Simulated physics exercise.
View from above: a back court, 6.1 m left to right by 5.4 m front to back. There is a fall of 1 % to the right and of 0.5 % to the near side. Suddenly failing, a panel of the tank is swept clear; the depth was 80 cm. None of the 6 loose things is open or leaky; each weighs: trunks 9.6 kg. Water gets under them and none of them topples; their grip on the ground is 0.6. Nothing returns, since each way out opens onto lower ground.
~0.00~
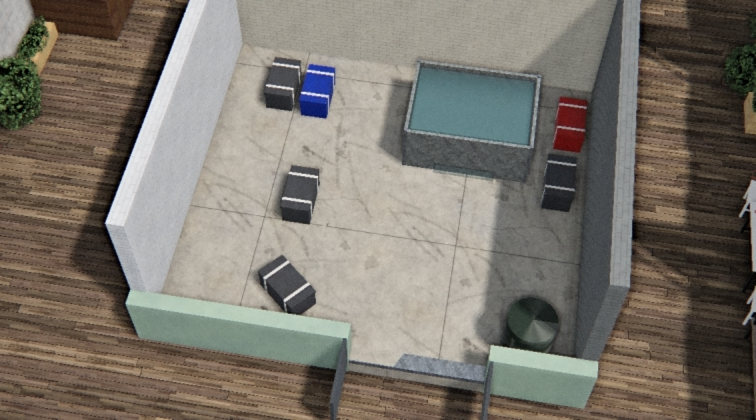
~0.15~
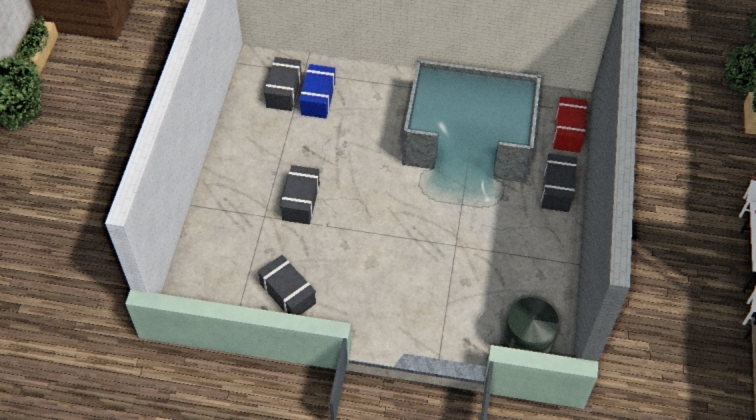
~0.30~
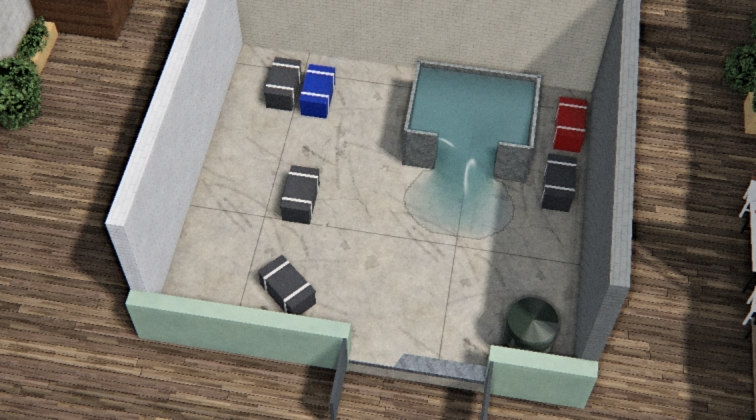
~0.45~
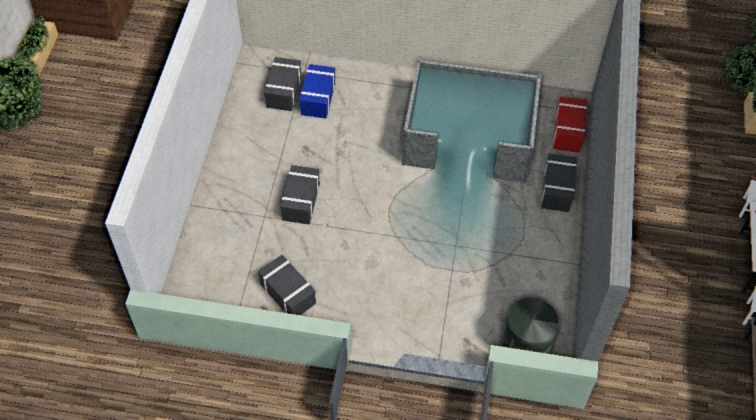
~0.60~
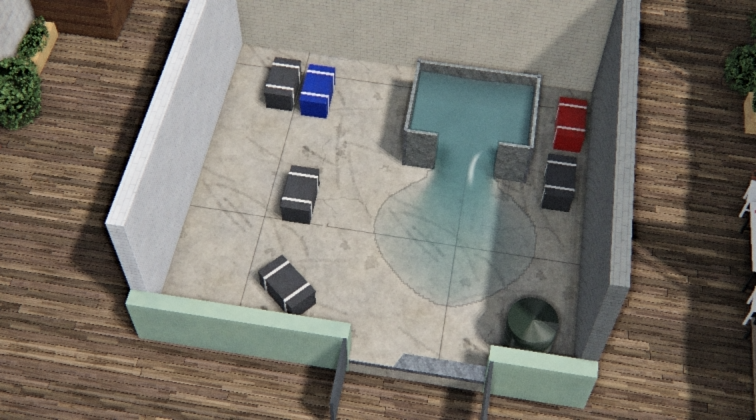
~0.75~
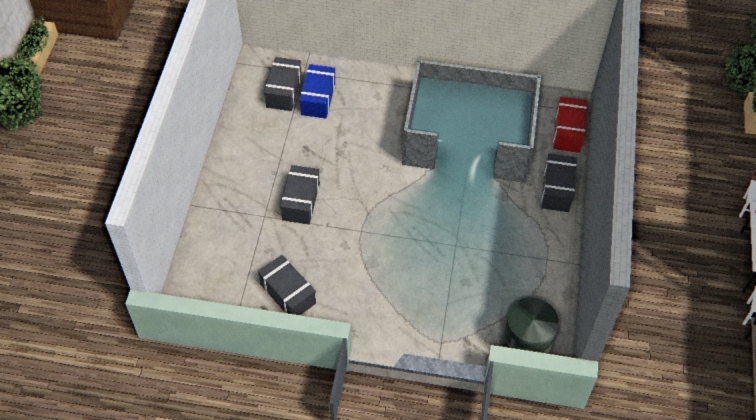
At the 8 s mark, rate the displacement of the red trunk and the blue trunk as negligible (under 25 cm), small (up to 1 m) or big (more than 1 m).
Red trunk - small, blue trunk - negligible.
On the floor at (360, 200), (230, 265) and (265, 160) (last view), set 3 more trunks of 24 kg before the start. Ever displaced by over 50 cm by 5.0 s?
Result, in listed order: Not exceeded / not exceeded / not exceeded.
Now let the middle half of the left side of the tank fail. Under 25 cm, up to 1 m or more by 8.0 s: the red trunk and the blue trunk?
In that case the red trunk holds its place, the blue trunk ends far away.
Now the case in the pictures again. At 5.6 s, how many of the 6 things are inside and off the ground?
At that time the total is 1.
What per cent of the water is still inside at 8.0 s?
Remaining: Approx. 52 per cent.
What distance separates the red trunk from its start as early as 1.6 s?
0 cm or so by then.
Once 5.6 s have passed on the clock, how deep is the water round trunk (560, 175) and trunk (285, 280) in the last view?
About 6 and 2 cm.
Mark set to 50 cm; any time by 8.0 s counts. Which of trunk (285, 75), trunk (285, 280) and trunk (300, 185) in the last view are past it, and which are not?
Within the limit, then beyond the limit, then within the limit.
After 1.6 s the red trunk is near (572, 117), 0.0 m from its start, aground; the blue trunk is near (317, 83), 0.0 m from its start, aground; 0 of 6 are out; 0 afloat.
After 3.6 s the red trunk is near (572, 117), 0.0 m from its start, aground; the blue trunk is near (317, 83), 0.0 m from its start, aground; 0 of 6 are out; 1 afloat.
After 5.6 s the red trunk is near (566, 107), 0.2 m from its start, aground; the blue trunk is near (317, 83), 0.0 m from its start, aground; 0 of 6 are out; 1 afloat.
After 8.0 s the red trunk is near (562, 90), 0.6 m from its start, afloat; the blue trunk is near (317, 83), 0.0 m from its start, aground; 0 of 6 are out; 2 afloat.
